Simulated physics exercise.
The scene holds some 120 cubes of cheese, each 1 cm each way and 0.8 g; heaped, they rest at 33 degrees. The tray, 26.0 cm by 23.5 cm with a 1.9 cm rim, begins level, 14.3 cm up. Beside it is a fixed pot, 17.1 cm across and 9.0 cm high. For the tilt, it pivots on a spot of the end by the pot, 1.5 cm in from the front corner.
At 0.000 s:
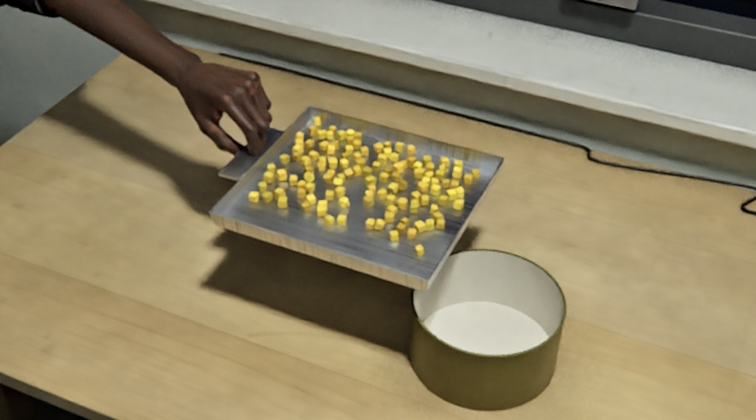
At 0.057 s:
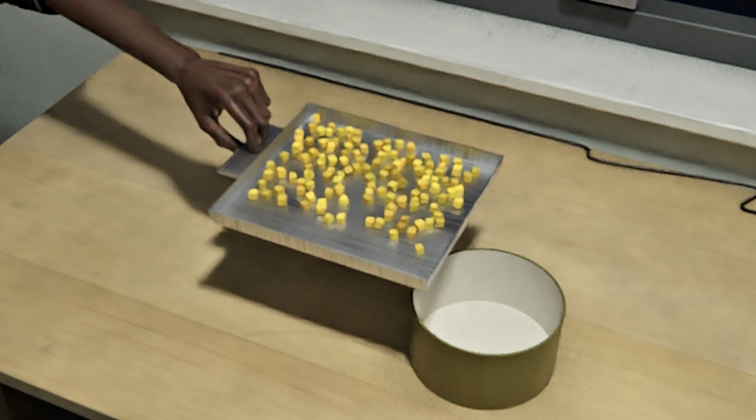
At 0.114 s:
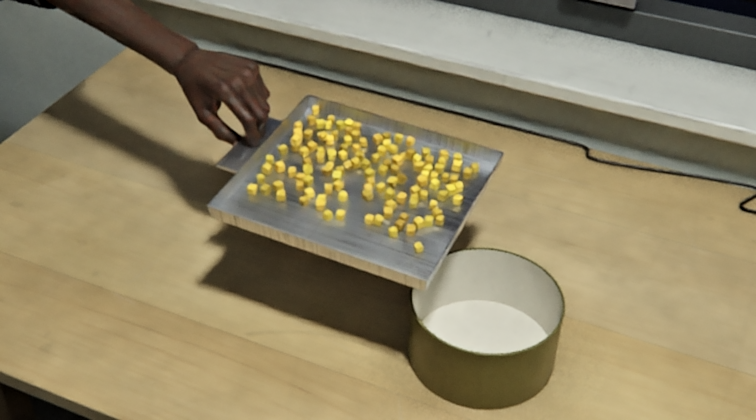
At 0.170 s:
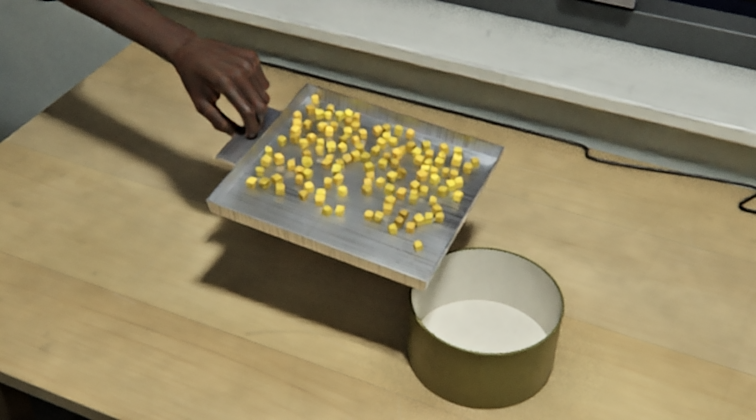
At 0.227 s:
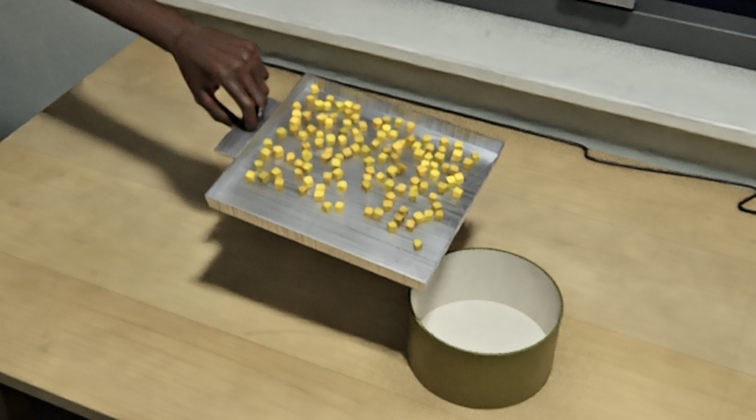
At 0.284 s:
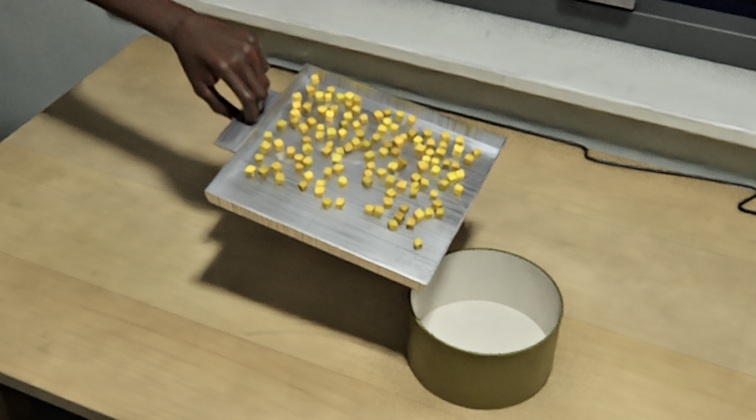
The footage shows a hand at the left edge of a metal tray scattered with small yellow cubes beside a round pot on a wooden table; the tray's far left side gradually rises, while the cubes stay spread across it.
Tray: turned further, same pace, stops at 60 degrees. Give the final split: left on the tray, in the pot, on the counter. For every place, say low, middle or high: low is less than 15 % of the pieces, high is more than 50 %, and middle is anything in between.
Here is the split: Tray: High; pot: Low; counter: Middle.
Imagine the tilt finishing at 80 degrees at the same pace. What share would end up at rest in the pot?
It would land at about 10 percent.
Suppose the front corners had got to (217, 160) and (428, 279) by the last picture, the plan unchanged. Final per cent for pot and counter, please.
Pot 20 % / counter 20 %.
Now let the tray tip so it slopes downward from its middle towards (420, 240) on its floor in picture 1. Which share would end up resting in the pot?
About 25 per cent.
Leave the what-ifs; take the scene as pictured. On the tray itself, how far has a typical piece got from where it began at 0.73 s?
Around 1 centimetres.
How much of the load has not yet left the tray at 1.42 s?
Around 60 percent of it.
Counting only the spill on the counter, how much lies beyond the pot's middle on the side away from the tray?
It comes to near 80 percent.
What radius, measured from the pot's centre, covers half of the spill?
I'd say around 26 centimetres.
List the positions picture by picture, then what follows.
The first frame shows tray tilt 0 degrees, front corners at (213, 211) and (426, 278); middle of the pieces at (370, 181); pot at (488, 299).
The second frame shows tray tilt 1 degrees, front corners at (212, 209) and (426, 278); middle of the pieces at (370, 179).
The third frame shows tray tilt 3 degrees, front corners at (211, 205) and (425, 278); middle of the pieces at (369, 174).
The fourth frame shows tray tilt 6 degrees, front corners at (210, 199) and (425, 279), lowest corner right front; middle of the pieces at (369, 168).
The fifth frame shows tray tilt 9 degrees, front corners at (209, 194) and (425, 280), lowest corner right front; middle of the pieces at (369, 162).
The sixth frame shows tray tilt 12 degrees, front corners at (209, 190) and (425, 281), lowest corner right front; middle of the pieces at (369, 157); pot at (486, 298). Its pace works out near 50 degrees a second.
Then, at 0.73 s, tilt 35 degrees; the tray holds 100 %, the pot 0 %.
Then, at 1.02 s, tilt 50 degrees; the tray holds 95 %, the pot 0 %.
After 1.42 s, tilt 60 degrees; the tray holds 60 %, the pot 5 %.
At rest (2.7 s), tray 60 %, pot 5 %, counter 35 %.
